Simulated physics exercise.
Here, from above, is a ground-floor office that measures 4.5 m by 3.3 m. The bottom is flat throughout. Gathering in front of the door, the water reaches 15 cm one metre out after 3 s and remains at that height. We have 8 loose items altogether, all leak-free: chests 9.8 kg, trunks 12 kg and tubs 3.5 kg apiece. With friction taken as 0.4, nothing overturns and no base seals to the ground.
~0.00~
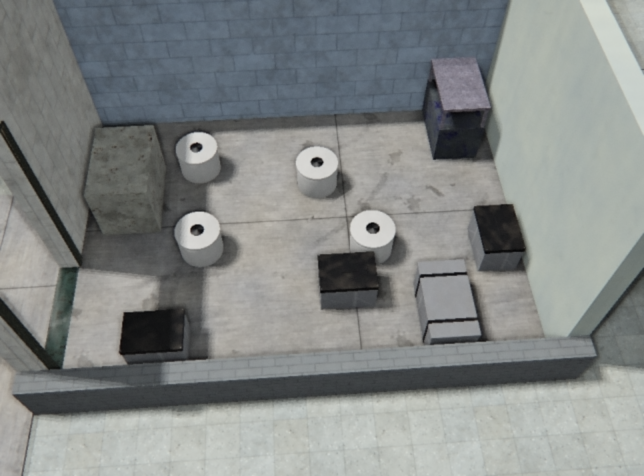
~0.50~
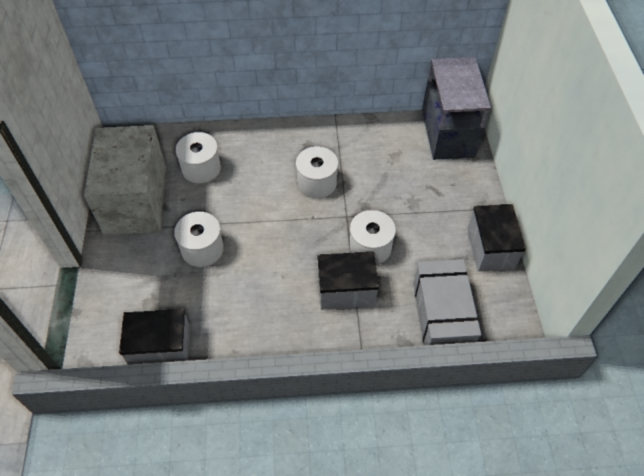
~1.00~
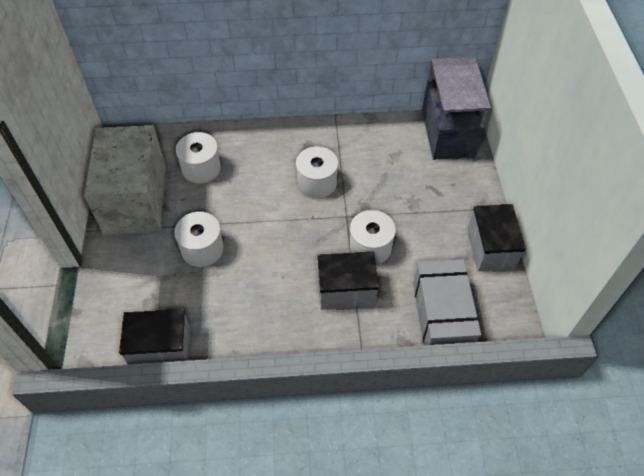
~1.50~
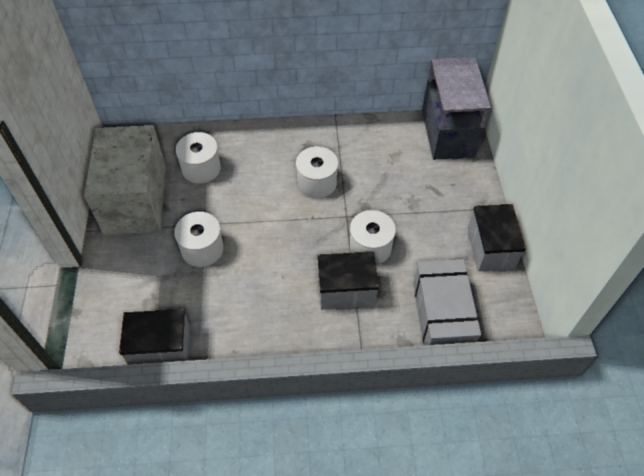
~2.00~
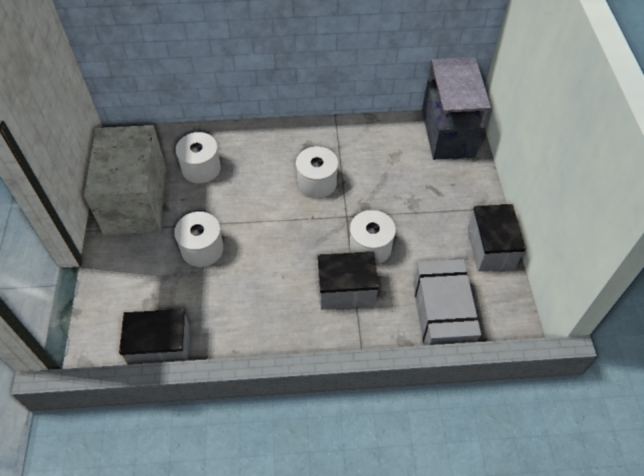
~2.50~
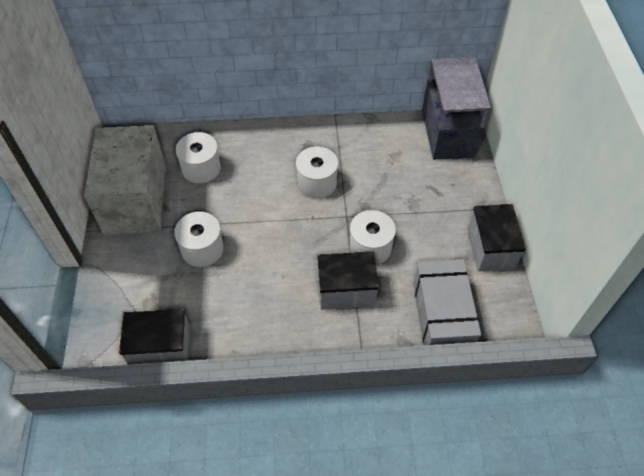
A small room with a blue brick back wall, a pale right wall and a grey stone floor is seen from above through its open front. Four white tubs stand around the middle, a large grey box sits at left, a purple-topped cabinet at back right, and black-topped and grey boxes nearer the front. Bluish water covers the ground outside, then spreads through the left doorway onto the floor, while the objects and camera stay still.
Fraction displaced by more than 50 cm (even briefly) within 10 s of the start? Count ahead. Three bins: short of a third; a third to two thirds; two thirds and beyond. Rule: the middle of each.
Bin: Two thirds and beyond.
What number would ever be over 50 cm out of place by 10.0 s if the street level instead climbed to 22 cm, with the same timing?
So the tally would be 7.
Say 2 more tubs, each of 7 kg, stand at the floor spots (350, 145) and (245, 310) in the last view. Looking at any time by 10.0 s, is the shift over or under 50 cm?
One by one: Below; above.
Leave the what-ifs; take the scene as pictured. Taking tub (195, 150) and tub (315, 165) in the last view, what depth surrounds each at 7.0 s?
I'd estimate 1 cm for the first and 2 cm for the second.
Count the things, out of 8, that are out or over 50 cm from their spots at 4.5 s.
Answer: 2.
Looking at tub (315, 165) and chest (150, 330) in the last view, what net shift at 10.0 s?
First 80 cm, then 300 cm.
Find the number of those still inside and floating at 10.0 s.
The count is 7.
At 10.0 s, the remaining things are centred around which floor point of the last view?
Roughly at (390, 189).
After 3.5 s 0 of 8 are over 50 cm from their spots; 0 afloat.
After 4.5 s 2 of 8 are over 50 cm from their spots; 0 afloat.
After 7.0 s 6 of 8 are over 50 cm from their spots; 3 afloat.
After 10.0 s 7 of 8 are over 50 cm from their spots, and 7 have been at some point; 7 afloat.
